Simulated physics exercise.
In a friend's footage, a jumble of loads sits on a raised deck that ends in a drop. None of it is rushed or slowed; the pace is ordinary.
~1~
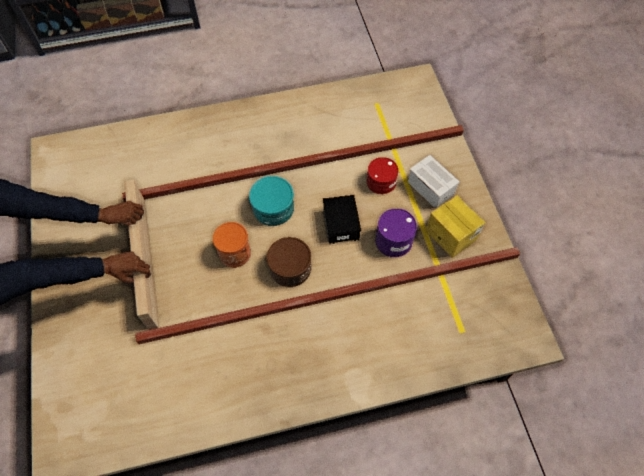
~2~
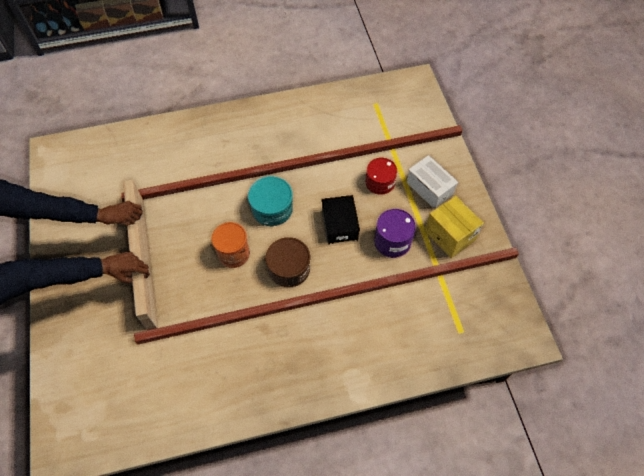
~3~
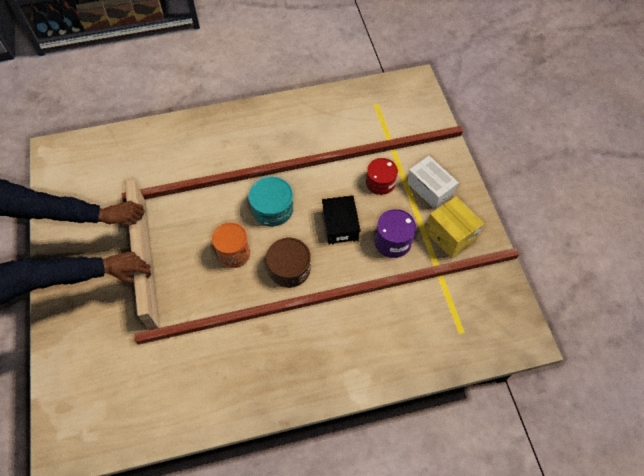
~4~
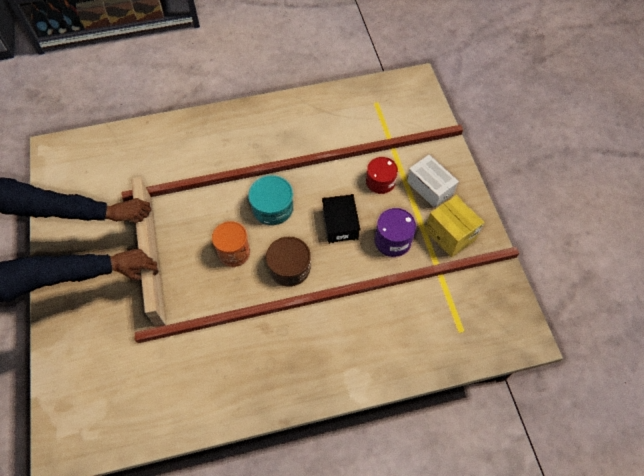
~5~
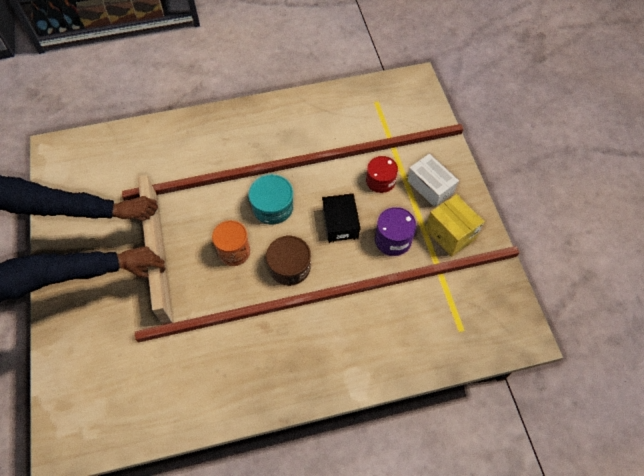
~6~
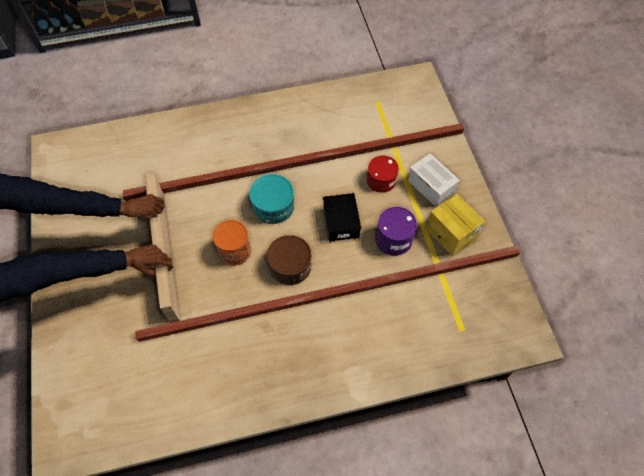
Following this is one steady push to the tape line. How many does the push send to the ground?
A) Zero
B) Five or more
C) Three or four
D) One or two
(D) One or two.
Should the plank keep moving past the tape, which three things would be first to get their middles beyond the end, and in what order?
Order, earliest first: The yellow parcel, next the white tote, last the purple canister.
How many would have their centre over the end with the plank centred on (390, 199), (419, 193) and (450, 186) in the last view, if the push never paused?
Taking the three positions in turn, the counts come to 0, 1 and 5.
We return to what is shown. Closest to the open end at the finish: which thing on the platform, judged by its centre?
The one is the white tote.
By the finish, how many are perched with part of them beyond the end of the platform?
The count would be 1.
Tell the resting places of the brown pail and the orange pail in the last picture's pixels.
The brown pail ends up near (450, 230), and the orange pail near (432, 192).
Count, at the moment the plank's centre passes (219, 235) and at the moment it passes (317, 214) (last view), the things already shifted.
1 by the first point, 5 by the second.
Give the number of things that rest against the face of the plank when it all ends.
3 end up touching it.
Soon after, none off yet; yellow parcel at rest near (454, 225); white tote at rest near (433, 181); red canister at rest near (383, 174).
Then, none off yet; yellow parcel moved a little near (473, 219); white tote moved a little near (442, 180); red canister moved about its own width near (414, 160).
By the end, the number that fall off is one or two; fallen, yellow parcel.
